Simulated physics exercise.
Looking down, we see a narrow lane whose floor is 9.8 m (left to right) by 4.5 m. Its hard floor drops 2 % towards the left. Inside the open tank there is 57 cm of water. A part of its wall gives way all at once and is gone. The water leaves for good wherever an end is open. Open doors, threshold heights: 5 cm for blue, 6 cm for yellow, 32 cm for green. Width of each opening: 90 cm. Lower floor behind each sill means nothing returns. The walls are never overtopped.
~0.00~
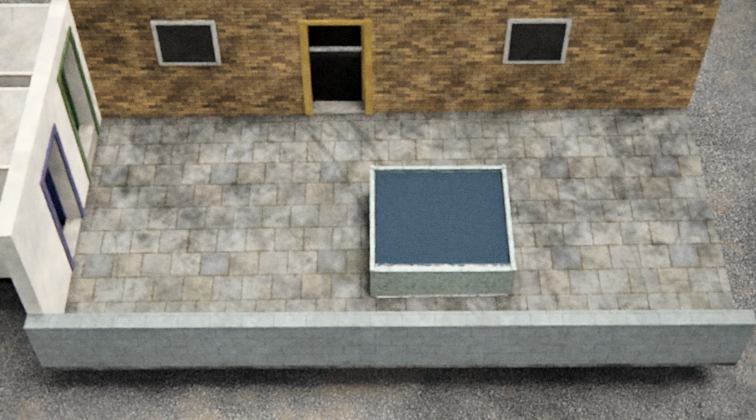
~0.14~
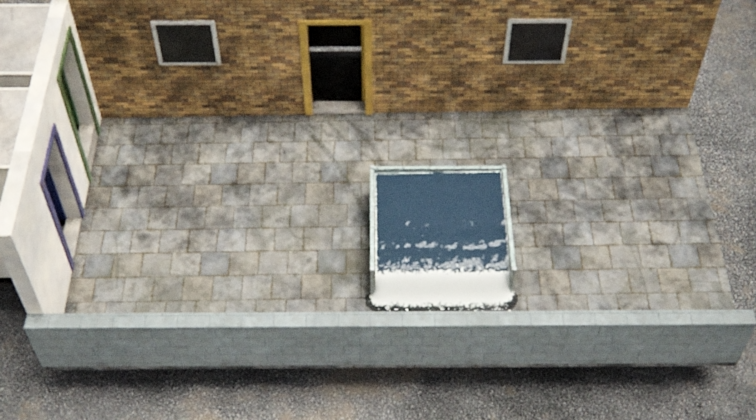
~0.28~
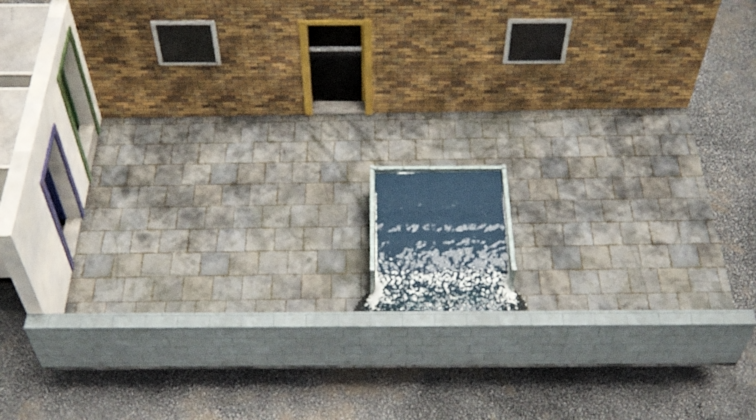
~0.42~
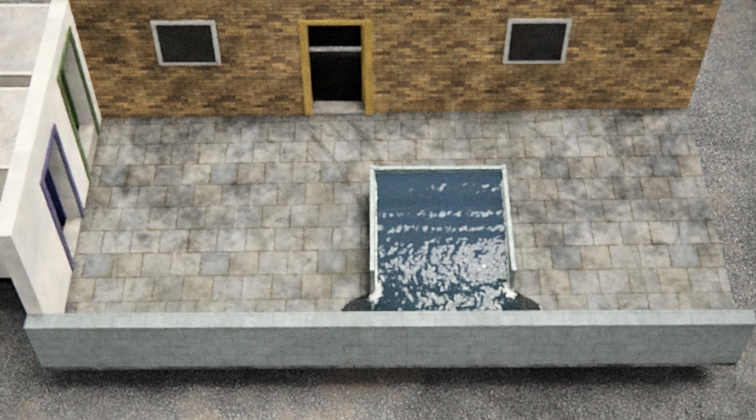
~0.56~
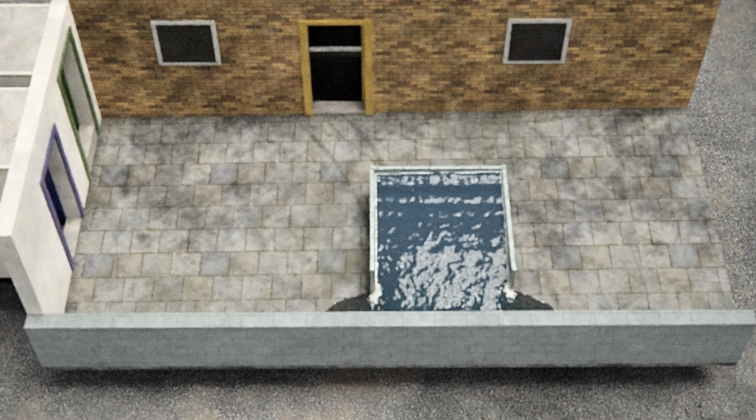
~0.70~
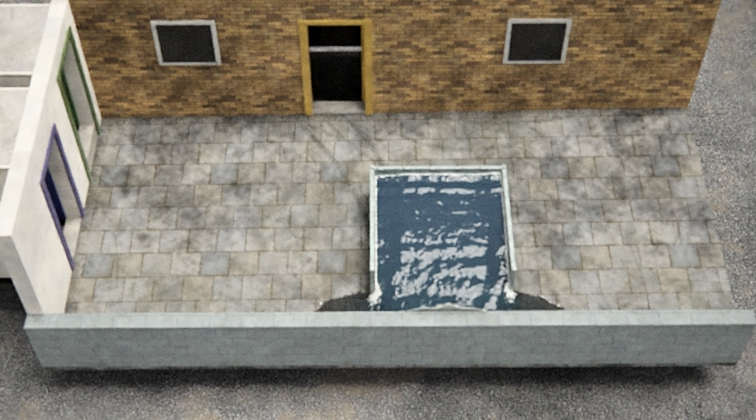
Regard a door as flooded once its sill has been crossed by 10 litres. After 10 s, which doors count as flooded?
After that time: The blue door is flooded; the yellow door is not flooded; the green door is not flooded.
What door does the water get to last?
Yellow.
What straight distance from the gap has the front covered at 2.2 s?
Some 5.4 m out.
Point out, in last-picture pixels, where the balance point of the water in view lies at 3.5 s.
At roughly (375, 270).
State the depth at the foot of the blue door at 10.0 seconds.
Around 8.5 cm there.
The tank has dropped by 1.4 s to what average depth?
29 cm.
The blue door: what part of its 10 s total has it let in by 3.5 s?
That works out near 25%.
After 1.4 s water covers 15 % of the floor and is deepest (44 cm) near (427, 338); blue door not reached, yellow door not reached, green door not reached.
After 2.2 s water covers 35 % of the floor and is deepest (30 cm) near (403, 338); blue door not reached, yellow door not reached, green door not reached.
After 3.5 s water covers 55 % of the floor and is deepest (20 cm) near (59, 344); blue door 14 cm at the sill, 34 L in, yellow door not reached, green door 6 cm at the sill, 0 L in.
After 6.0 s water covers 55 % of the floor and is deepest (16 cm) near (100, 133); blue door 10 cm at the sill, 87 L in, yellow door not reached, green door 10 cm at the sill, 0 L in.
After 10.0 s water covers 80 % of the floor and is deepest (12 cm) near (98, 141); blue door 9 cm at the sill, 125 L in, yellow door 2 cm at the sill, 0 L in, green door 10 cm at the sill, 0 L in.
